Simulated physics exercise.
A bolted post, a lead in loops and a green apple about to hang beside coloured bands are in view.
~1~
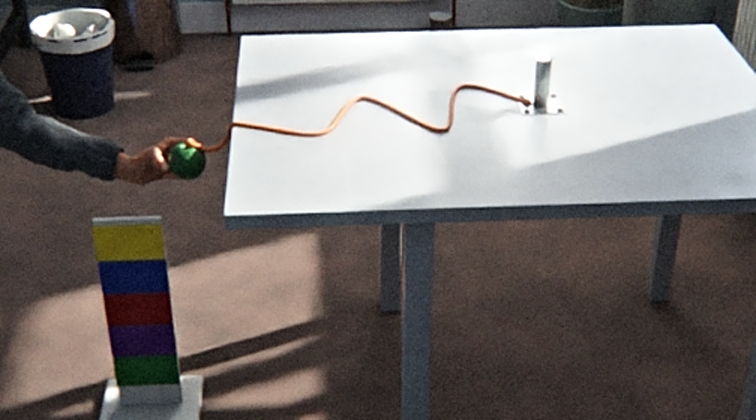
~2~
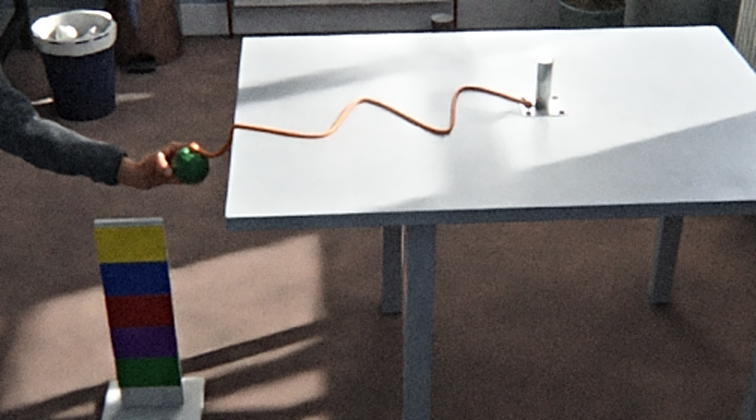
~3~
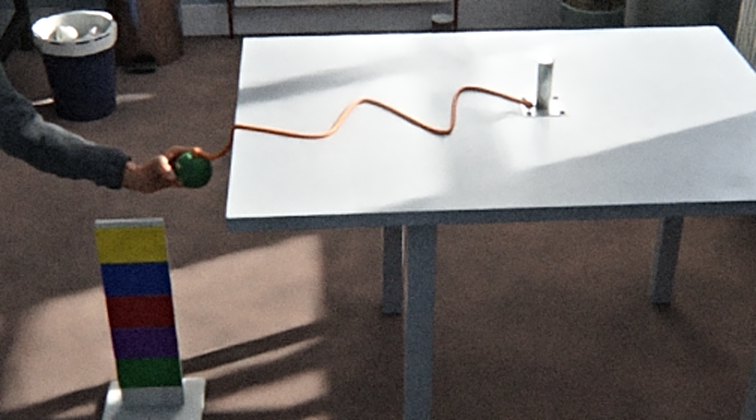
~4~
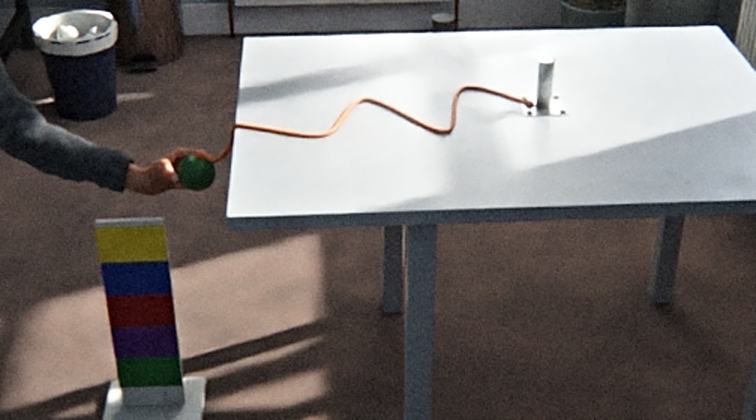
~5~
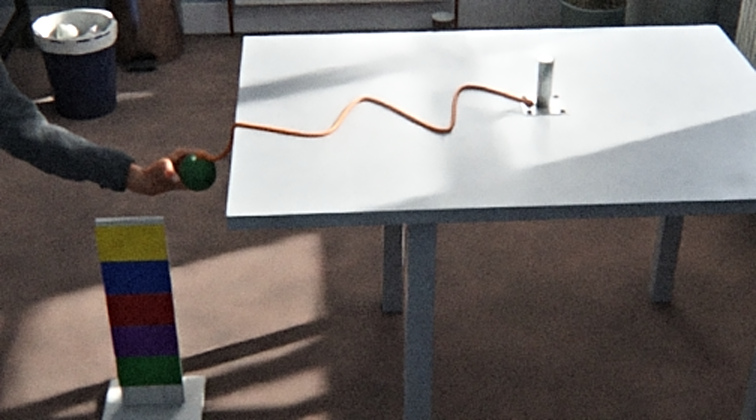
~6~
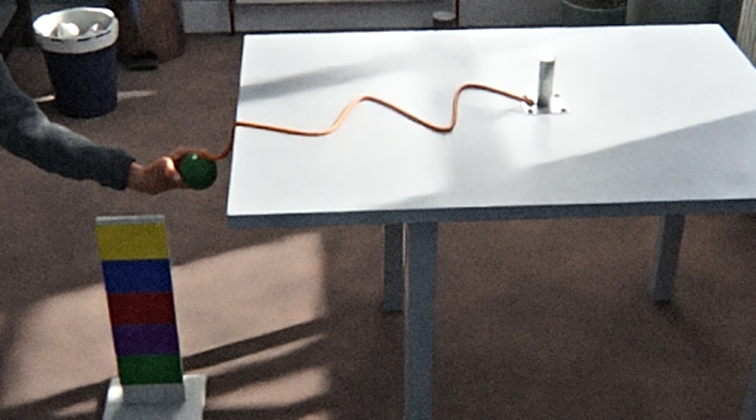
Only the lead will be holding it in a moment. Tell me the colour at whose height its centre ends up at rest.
It ends up level with purple.
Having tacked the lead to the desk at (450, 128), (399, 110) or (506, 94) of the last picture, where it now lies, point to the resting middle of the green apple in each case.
Pixel places, try by try: (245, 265), (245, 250), (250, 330).
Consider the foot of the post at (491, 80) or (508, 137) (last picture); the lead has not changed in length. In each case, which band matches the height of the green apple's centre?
In turn, green and then green.
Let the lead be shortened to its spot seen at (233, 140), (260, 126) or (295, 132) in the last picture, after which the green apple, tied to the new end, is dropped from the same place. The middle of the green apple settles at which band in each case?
So you'd see red first, blue second, and for the last: Yellow.
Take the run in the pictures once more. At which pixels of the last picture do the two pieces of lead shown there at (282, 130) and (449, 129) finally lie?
Result - first point (244, 234), second point (355, 113).
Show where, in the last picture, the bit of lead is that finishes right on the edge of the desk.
Roughly (359, 99).
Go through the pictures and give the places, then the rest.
The first picture shows green apple (187, 161); yellow (129, 244); blue (133, 278); red (138, 310); purple (142, 341); green (146, 371).
The second picture shows green apple (191, 166); lead through (491, 92) (453, 114) (400, 114) (342, 117) (274, 131).
The third picture shows green apple (194, 170).
The fourth picture shows green apple (197, 173); lead through (492, 92) (454, 114) (402, 113) (343, 116) (275, 131).
The fifth picture shows green apple (198, 173).
The sixth picture shows green apple (199, 172); lead through (493, 90) (455, 112) (402, 111) (344, 114) (276, 129).
Soon after, apple near (213, 259); level with blue.
After that, apple near (252, 336); level with purple.
In the end, apple near (253, 336); level with purple. Its middle rests at the purple band.
